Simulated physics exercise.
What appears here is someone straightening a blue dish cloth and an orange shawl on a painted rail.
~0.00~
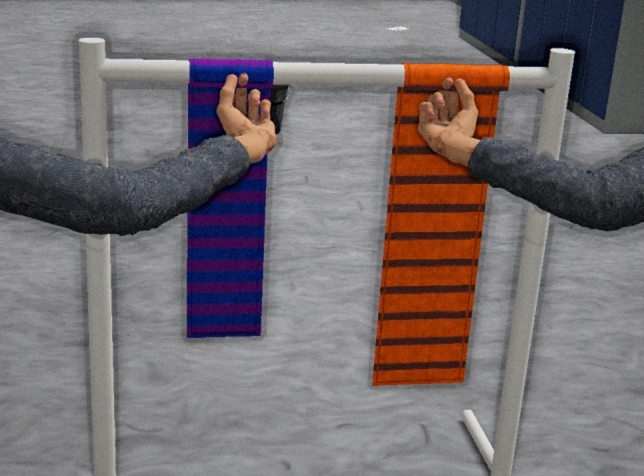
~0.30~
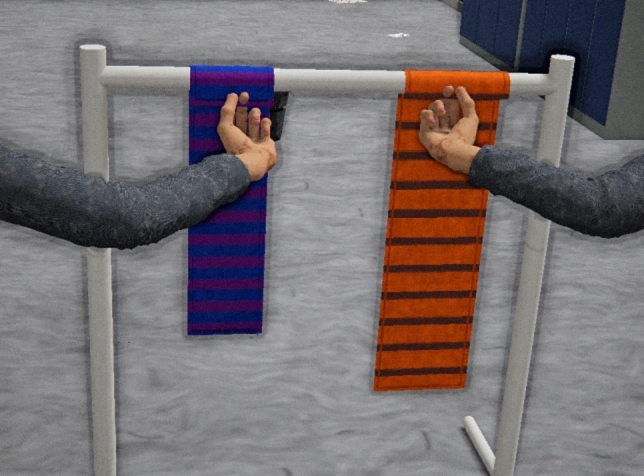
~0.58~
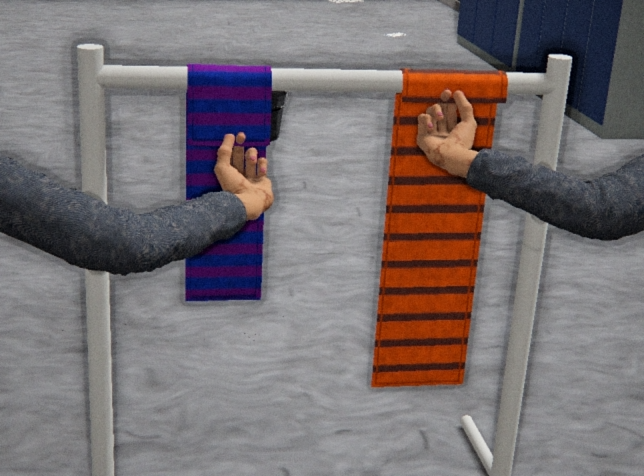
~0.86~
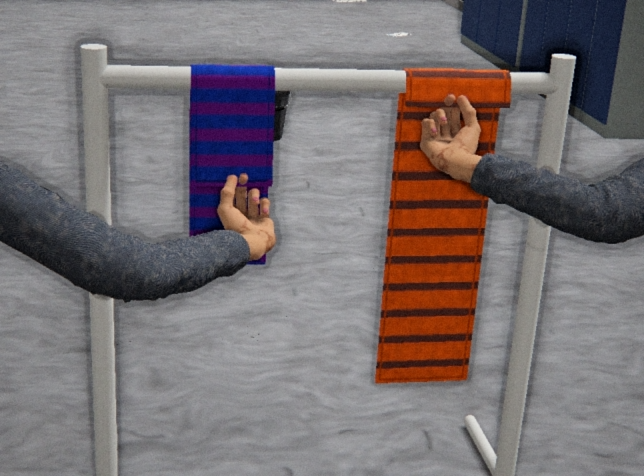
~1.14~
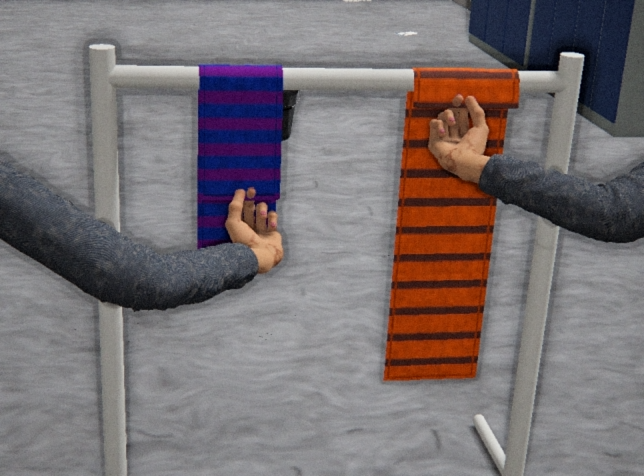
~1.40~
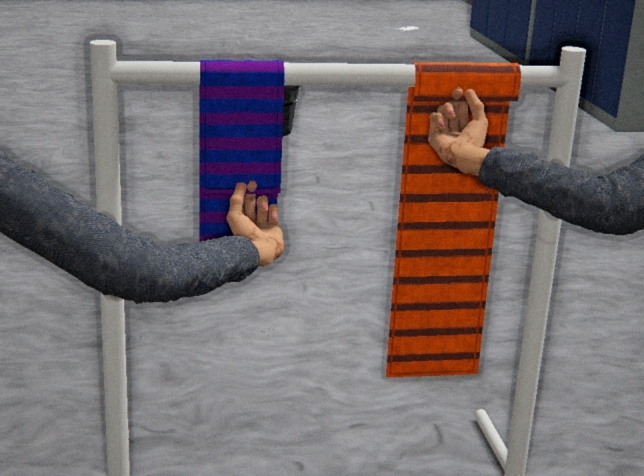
The left hand pulls the blue cloth's front down, then slightly up; the orange barely shifts.
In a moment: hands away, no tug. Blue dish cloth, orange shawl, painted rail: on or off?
Outcome: The blue dish cloth does not fall, the orange shawl does not stay.
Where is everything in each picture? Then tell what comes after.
Dish cloth front hem (252, 81), back hem (242, 330); shawl front hem (431, 84), back hem (396, 380), in the first picture.
Dish cloth front hem (253, 98); shawl front hem (432, 91), in the second picture.
Dish cloth front hem (249, 138); shawl front hem (429, 95), in the third picture.
Dish cloth front hem (252, 179); shawl front hem (433, 100), in the fourth picture.
Dish cloth front hem (260, 193); shawl front hem (441, 101), in the fifth picture.
Dish cloth front hem (261, 186), back hem (257, 240), front over half the back; shawl front hem (441, 94), back hem (410, 371), front far shorter than the back, in the sixth picture.
By 1.68 s, dish cloth unmoved; shawl clear of the rail and dropping near (440, 293).
By 1.90 s, dish cloth unmoved; shawl clear of the rail and dropping near (424, 461).
By 2.20 s, dish cloth unmoved; shawl in a heap on the floor.
When it is over, dish cloth unmoved; shawl in a heap on the floor. The blue dish cloth keeps its place and the orange shawl slides off.
